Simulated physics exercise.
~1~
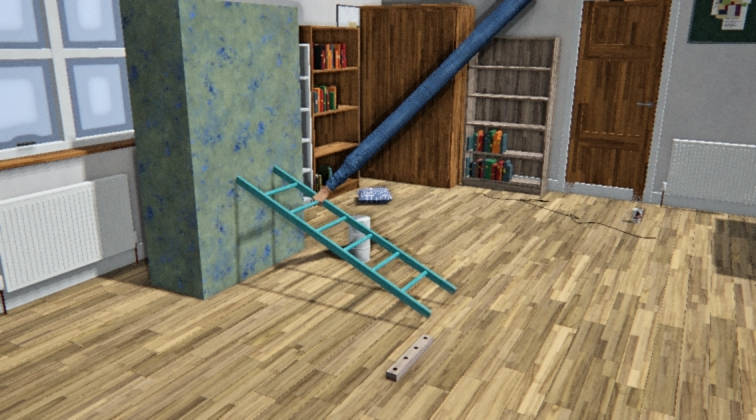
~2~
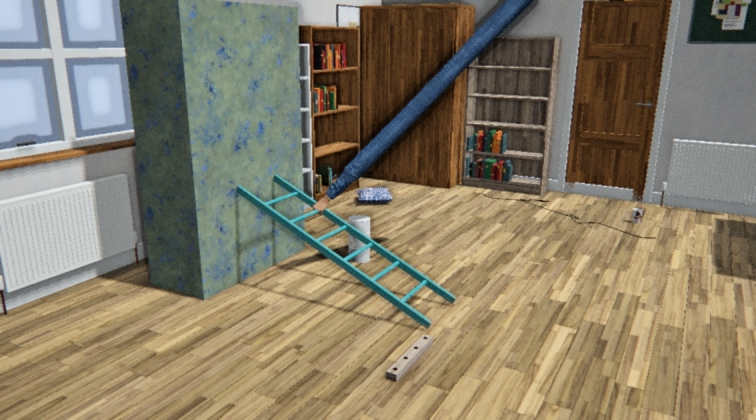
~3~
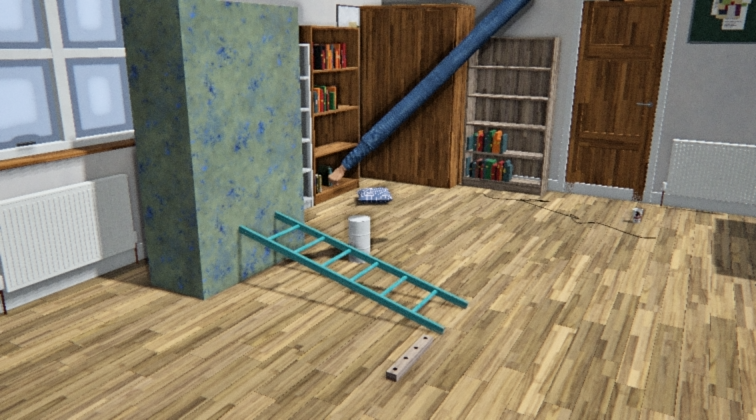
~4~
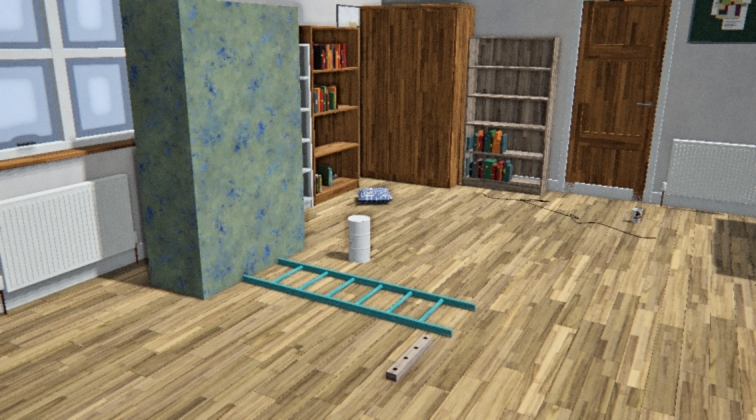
A turquoise ladder slips down flat onto the wooden floor as a blue-sleeved arm withdraws.
